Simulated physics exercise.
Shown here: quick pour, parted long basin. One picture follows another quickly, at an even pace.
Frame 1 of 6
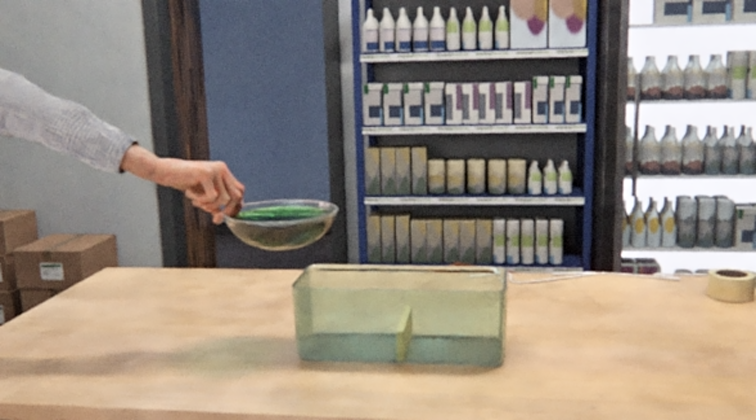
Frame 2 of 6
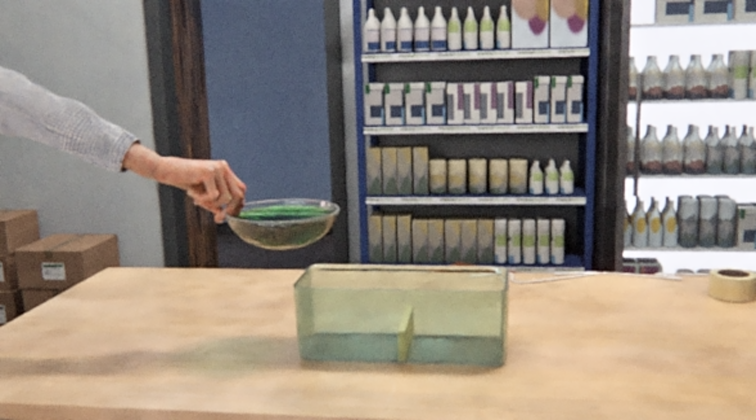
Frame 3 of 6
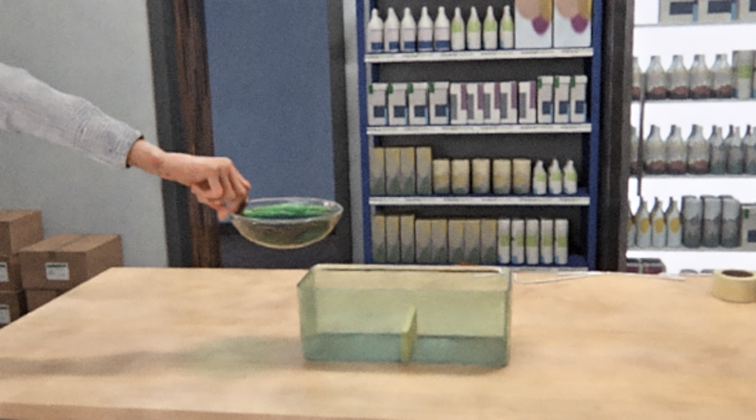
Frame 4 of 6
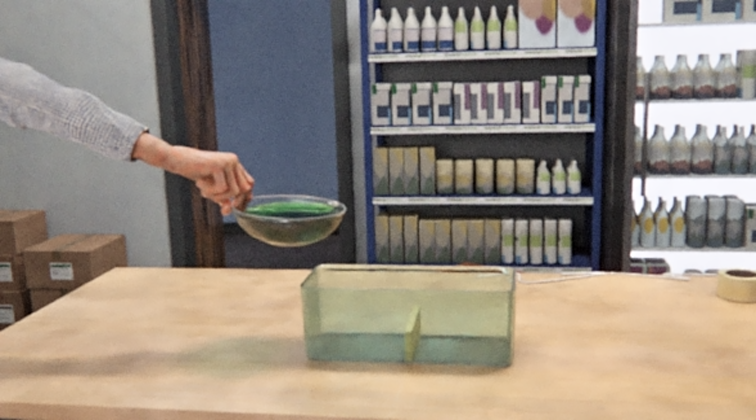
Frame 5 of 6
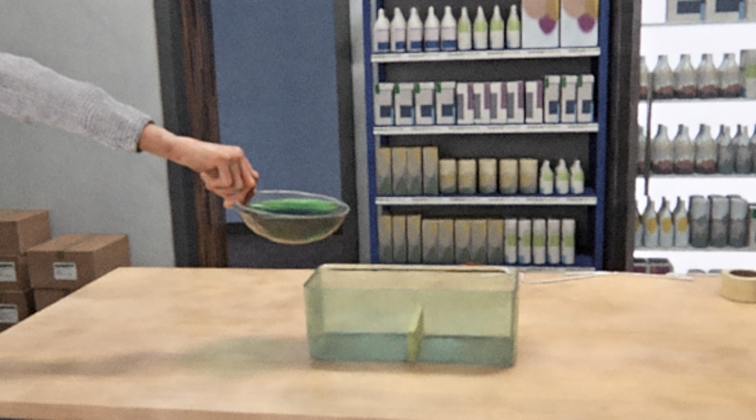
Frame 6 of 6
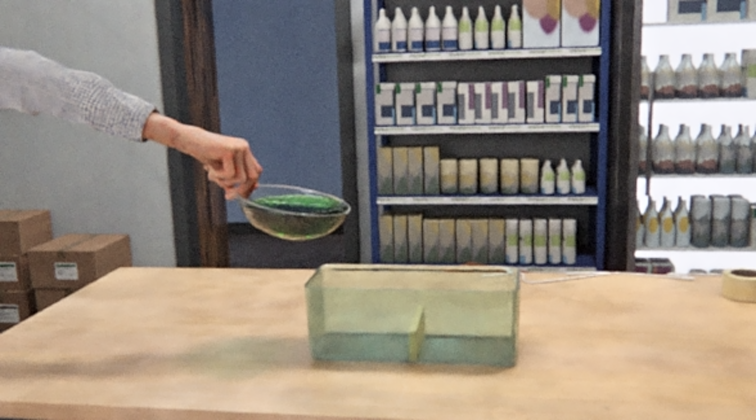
A hand reaching in from the left holds a clear glass bowl of green liquid nearly level above a divided, see-through basin on a wooden table. The hand drifts slightly right, then tilts the bowl gradually, its right side dipping, while the bluish liquid in the basin stays low.
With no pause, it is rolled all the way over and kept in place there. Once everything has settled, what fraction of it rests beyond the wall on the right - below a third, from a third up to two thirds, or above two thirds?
I expect the share right of the wall to be at least a third but at most two thirds.
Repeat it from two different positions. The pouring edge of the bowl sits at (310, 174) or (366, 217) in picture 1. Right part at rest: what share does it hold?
The first gives 15 %, the second 85 %.
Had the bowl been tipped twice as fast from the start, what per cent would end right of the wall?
Roughly 60 in a hundred.
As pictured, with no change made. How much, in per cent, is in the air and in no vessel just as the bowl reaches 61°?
I'd say some 45 per cent of it.
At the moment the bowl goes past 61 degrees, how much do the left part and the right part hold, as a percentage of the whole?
Some 20 per cent left and 5 right.
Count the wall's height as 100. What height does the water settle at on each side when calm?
About 30 per cent on the left and 40 per cent on the right.
A moment on, the bowl is tipped part way and 27 per cent is still to pour, 22 is left of the wall and 5 right of it.
Next, the bowl is tipped on its side and 0 per cent is still to pour, 37 is left of the wall and 56 right of it.
Then the bowl is tipped right over and 0 per cent is still to pour, 40 is left of the wall and 56 right of it.
Later the bowl is tipped right over and 0 per cent is still to pour, 40 is left of the wall and 56 right of it.
At rest 40 per cent lies left of the wall, 56 right of it and 4 outside.
